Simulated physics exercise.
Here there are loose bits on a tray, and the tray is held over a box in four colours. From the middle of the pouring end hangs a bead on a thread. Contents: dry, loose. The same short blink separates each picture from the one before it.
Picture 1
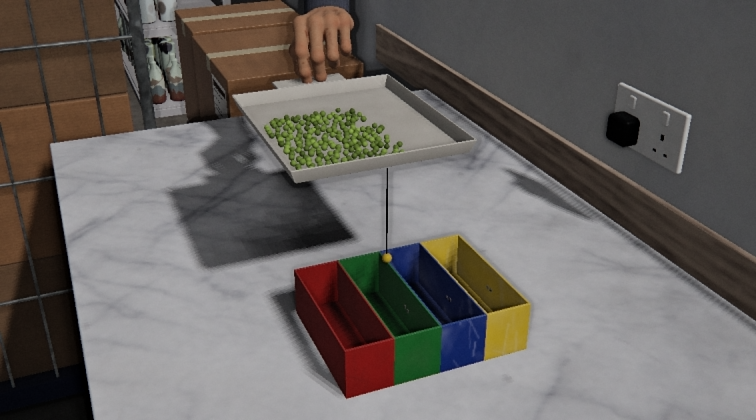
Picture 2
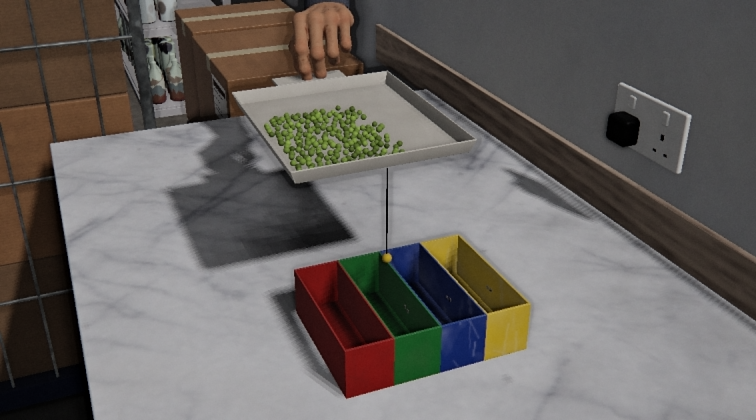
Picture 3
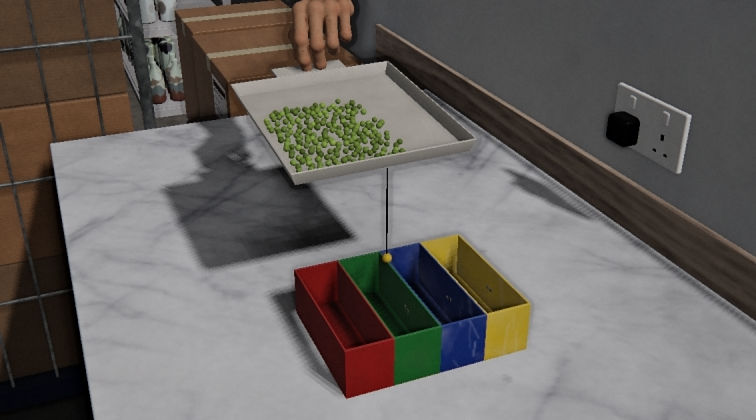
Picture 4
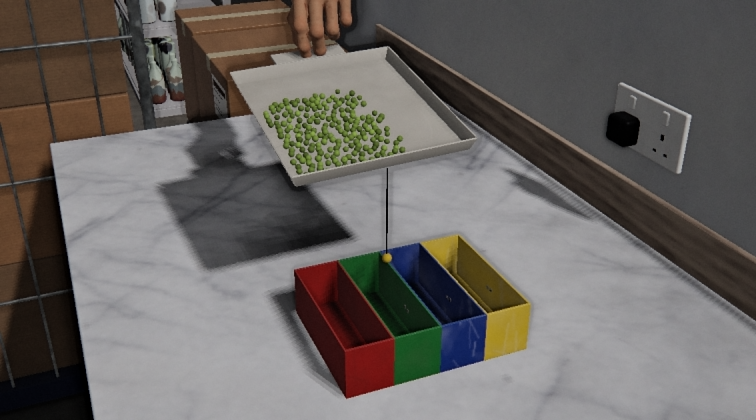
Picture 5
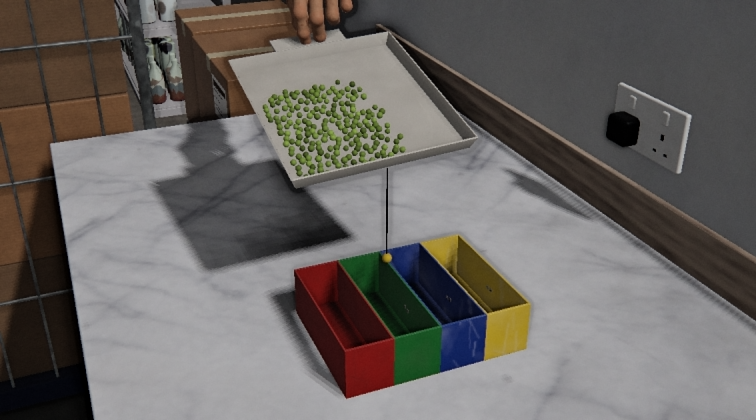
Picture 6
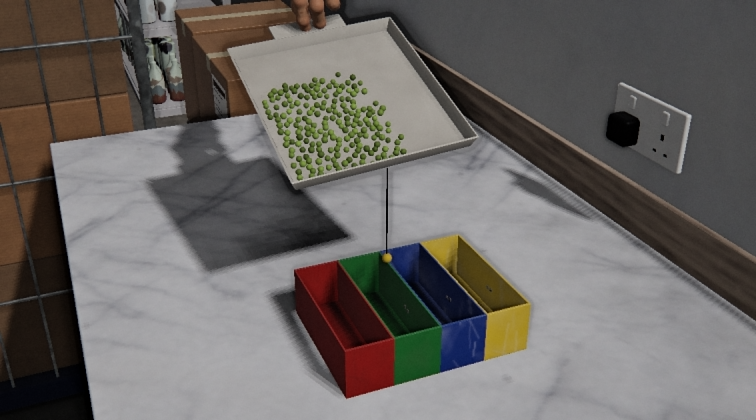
At the start, a hand holds a pale tray of green peas level above a box with red, green, blue and yellow cells. The hand then raises the back of the tray, and it slopes gradually more toward its left front corner, while the peas spread slightly and the yellow bead hangs still.
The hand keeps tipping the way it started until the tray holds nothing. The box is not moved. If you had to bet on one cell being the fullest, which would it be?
I would bet on the red cell.
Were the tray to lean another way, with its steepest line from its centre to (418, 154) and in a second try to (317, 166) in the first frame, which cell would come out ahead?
First: The cell in yellow, second: That red cell.
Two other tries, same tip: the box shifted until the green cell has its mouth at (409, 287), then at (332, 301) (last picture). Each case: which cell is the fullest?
So it's that red cell for the first shift and the green one for the second.
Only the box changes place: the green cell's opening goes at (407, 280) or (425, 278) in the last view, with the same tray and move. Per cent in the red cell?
In order: 30 percent and 20 percent.
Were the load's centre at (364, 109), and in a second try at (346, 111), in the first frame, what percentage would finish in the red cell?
Respectively 40 and 40 per cent.
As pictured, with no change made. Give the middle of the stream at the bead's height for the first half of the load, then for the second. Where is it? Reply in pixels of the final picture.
First around (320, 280), afterwards around (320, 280).
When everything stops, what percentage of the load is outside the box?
Something near 40 in every hundred.
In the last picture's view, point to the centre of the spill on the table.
The middle is around (249, 373).
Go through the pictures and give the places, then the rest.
In the first picture, corners of the pouring end (295, 169) and (470, 139), level; middle of the load (325, 140), dried peas; bead on its thread (387, 258); red cell (370, 364); green cell (417, 351); blue cell (463, 339); yellow cell (507, 327).
In the second picture, corners of the pouring end (295, 169) and (470, 138), level; middle of the load (325, 139).
In the third picture, corners of the pouring end (295, 171) and (470, 138), tipped barely, lowest at the left corner; middle of the load (325, 136).
In the fourth picture, corners of the pouring end (295, 173) and (470, 136), tipped a little, lowest at the left corner; middle of the load (325, 132).
In the fifth picture, corners of the pouring end (296, 176) and (471, 135), tipped a little, lowest at the left corner; middle of the load (325, 129).
In the sixth picture, corners of the pouring end (296, 178) and (471, 135), tipped clearly, lowest at the left corner; middle of the load (326, 128), the larger part on the move; red cell (370, 364); green cell (417, 351); blue cell (463, 339); yellow cell (507, 327).
Just after the last frame, tray tipped steeply; almost all on the tray; just a few in the red cell; about a tenth falling or outside the box.
A moment on, tray tipped right over; about a tenth on the tray; roughly a third in the red cell; about a tenth in the green cell; roughly half falling or outside the box.
Further on, tray tipped past a quarter turn; roughly half in the red cell; roughly a quarter in the green cell; just a few in the blue cell; roughly a third falling or outside the box.
When it is over, tray tipped past a quarter turn; roughly half in the red cell; roughly a quarter in the green cell; just a few in the blue cell; not one in the yellow cell; roughly a third outside the box.
